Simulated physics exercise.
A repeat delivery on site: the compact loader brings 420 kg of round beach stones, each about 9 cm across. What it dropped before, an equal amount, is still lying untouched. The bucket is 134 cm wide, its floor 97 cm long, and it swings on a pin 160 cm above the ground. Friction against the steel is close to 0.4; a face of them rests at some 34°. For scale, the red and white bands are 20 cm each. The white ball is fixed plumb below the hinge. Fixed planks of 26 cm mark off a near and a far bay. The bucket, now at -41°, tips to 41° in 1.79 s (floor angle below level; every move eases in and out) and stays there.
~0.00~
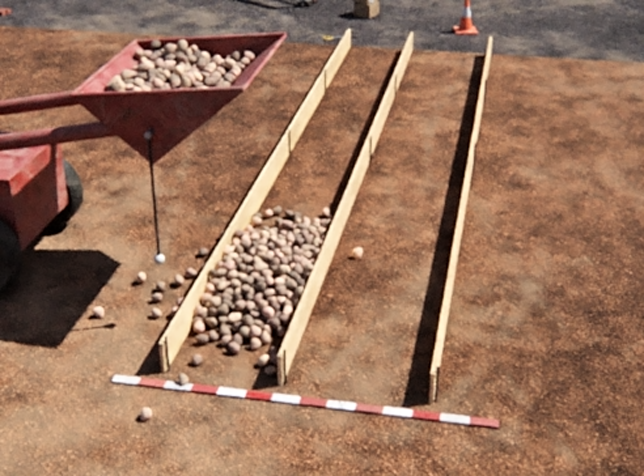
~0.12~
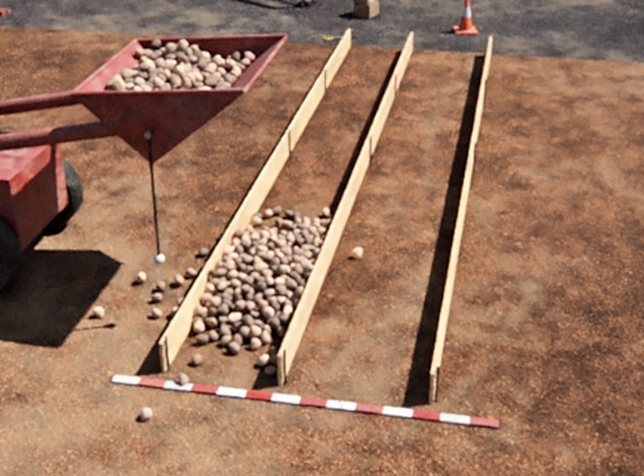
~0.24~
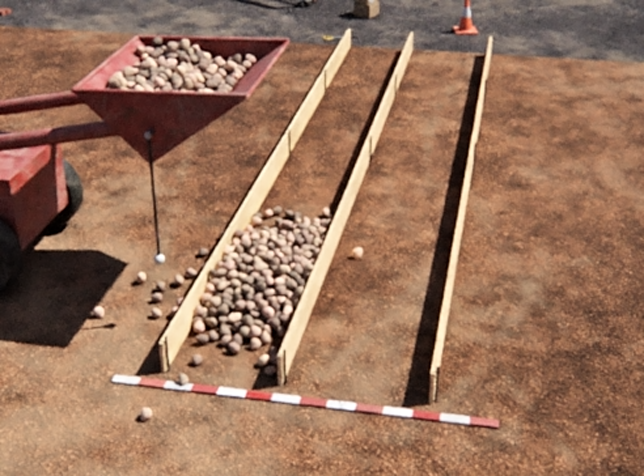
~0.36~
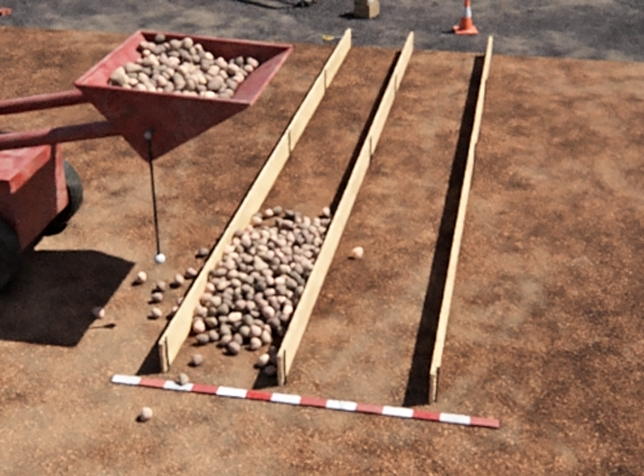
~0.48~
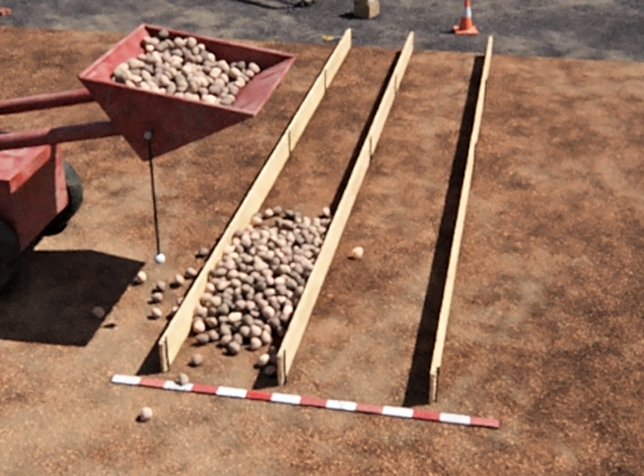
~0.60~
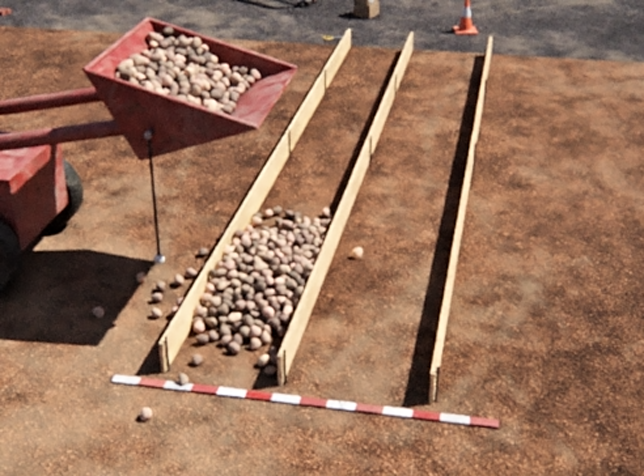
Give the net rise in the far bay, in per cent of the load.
Some 44 per cent is added.
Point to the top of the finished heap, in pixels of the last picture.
Near (286, 249).
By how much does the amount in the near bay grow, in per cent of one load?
Some 55 per cent of a load.
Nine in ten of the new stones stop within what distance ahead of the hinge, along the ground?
Roughly 200 cm ahead of it.
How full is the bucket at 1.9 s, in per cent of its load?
Roughly 25 per cent is still inside.
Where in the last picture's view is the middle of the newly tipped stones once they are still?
Around (311, 276).
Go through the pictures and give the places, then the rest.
In the first picture, the bucket is at -41°, its lip at (244, 89); the top of the load is at (168, 55). The earlier load is highest near (256, 260), 22 cm above ground level, 3 % short of the bays, 96 % in the near bay.
The second picture shows lip at (245, 91), floor tilted -40°, highest stones at (163, 54); the stones move at 0.1 m/s on average.
The third picture shows lip at (247, 96), floor tilted -37°, highest stones at (164, 52); the stones move at 0.1 m/s on average.
In the fourth picture, the bucket is at -32°, its lip at (251, 104); the top of the load is at (163, 50); the stones move at 0.2 m/s on average.
The fifth picture shows lip at (254, 115), floor tilted -26°, highest stones at (162, 47); the stones move at 0.2 m/s on average.
In the sixth picture, the bucket is at -20°, its lip at (257, 128); the top of the load is at (162, 43); the stones move at 0.2 m/s on average.
After 1.3 s the floor is at 28°; in per cent of one load, 100 in the bucket, 3 short of the bays, 97 in the near bay; the foremost stones are at (325, 255).
After 1.9 s the floor is at 41°; in per cent of one load, 26 in the bucket, 3 short of the bays, 163 in the near bay, 7 in the far bay; the foremost stones are at (354, 285).
After 2.2 s the floor is at 41°; in per cent of one load, 1 in the bucket, 3 short of the bays, 166 in the near bay, 30 in the far bay; the foremost stones are at (426, 280).
After 5.1 s the floor is at 41°; in per cent of one load, 0 in the bucket, 3 short of the bays, 153 in the near bay, 44 in the far bay; the foremost stones are at (443, 288). Net gain in the far bay, 44.
